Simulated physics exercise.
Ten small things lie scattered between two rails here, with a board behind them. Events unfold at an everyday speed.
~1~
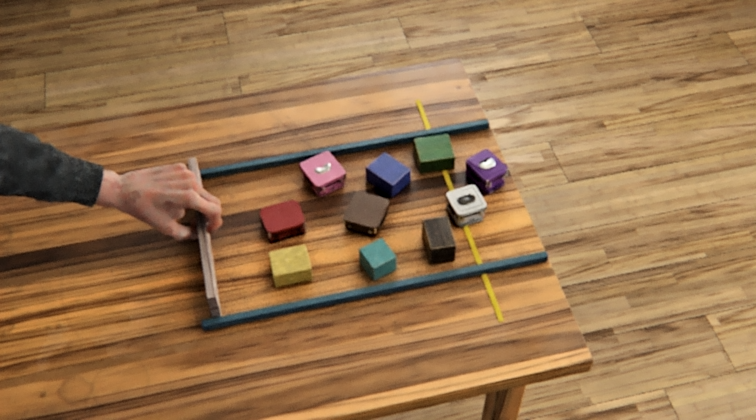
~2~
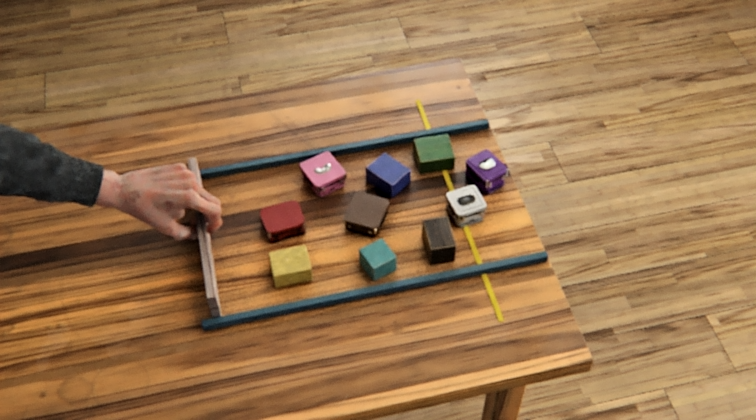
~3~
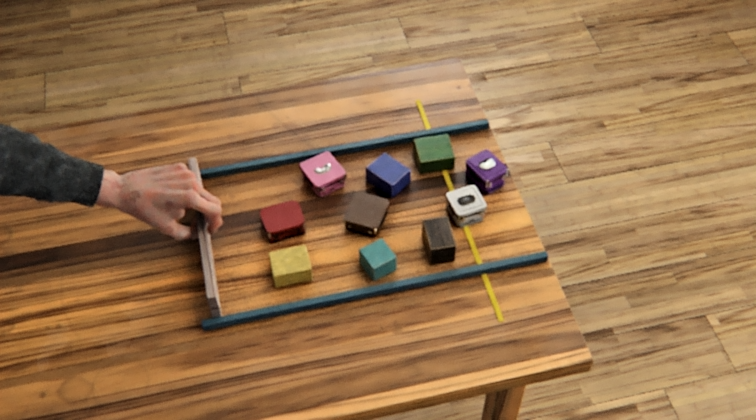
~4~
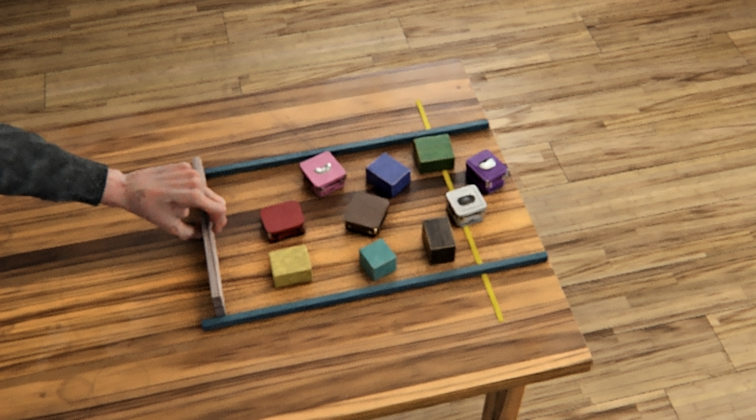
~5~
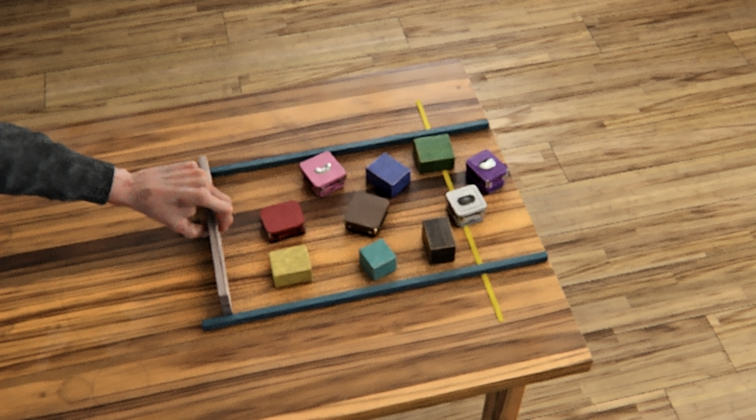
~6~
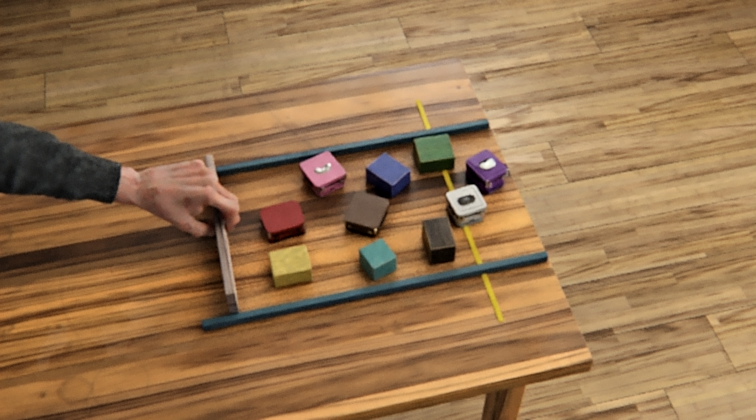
A hand holding a board between two blue rails on a wooden table stays nearly still, then slides the board slightly to the right, while the ten small coloured blocks and cases in front of it remain in place.
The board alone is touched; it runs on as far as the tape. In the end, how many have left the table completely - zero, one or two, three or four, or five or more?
In the end, three or four have left it.
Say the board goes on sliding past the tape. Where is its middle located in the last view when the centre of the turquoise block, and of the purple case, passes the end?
Roughly at (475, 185) and roughly at (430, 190).
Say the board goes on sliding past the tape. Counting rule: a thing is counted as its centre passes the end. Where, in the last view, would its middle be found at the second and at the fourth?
About (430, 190) and about (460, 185).
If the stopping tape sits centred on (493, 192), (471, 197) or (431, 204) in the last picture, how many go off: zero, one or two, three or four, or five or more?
In that order: 5 or more; five or over; no fall at all.
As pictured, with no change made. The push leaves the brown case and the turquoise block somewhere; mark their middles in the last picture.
The first sits around (510, 189), while the other sits around (521, 238).
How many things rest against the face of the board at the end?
Result: 3 in all.
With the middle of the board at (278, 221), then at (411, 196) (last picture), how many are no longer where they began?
The counts are 2 and 10.
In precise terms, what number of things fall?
Altogether the count is 3.
Soon after, none off yet; purple case at rest near (486, 172); white case at rest near (466, 207); green block at rest near (434, 154).
In the end, the number that fall off is three or four; gone, green block, white case and purple case.
